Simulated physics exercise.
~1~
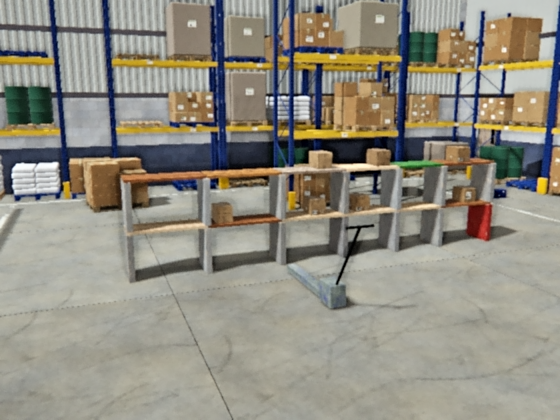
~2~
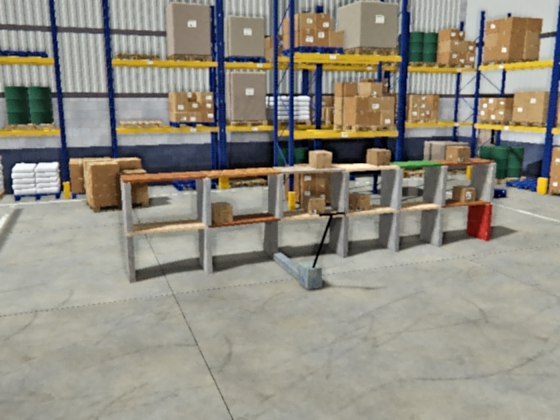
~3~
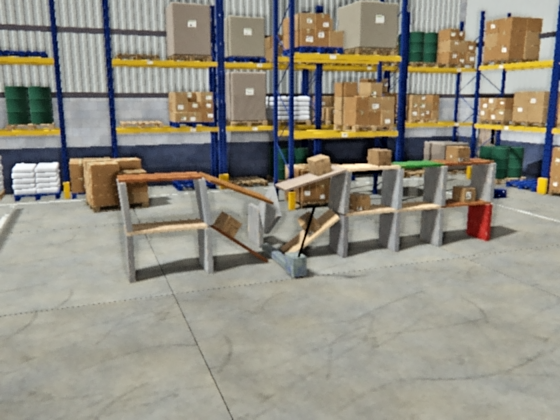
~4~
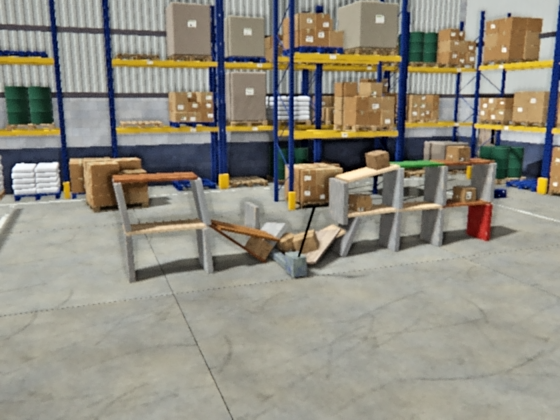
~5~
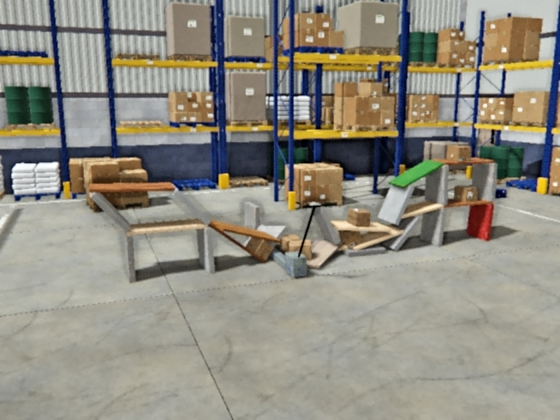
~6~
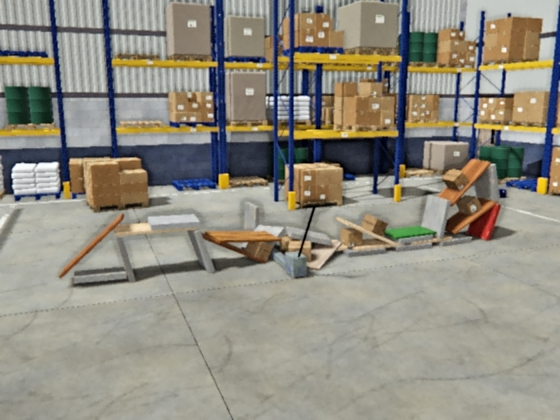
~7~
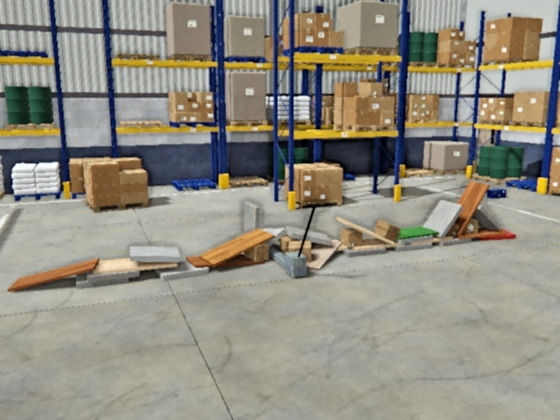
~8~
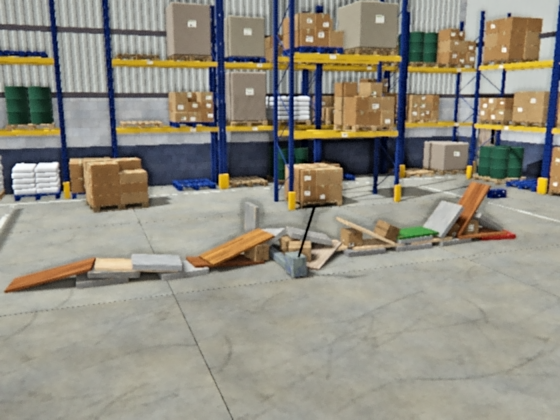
A long two-tier shelf of boards on grey uprights, loaded with cartons, stood in a warehouse until a small floor jack pushed into its base; the middle caved in, then both ends toppled, leaving a low heap of boards and boxes across the floor.
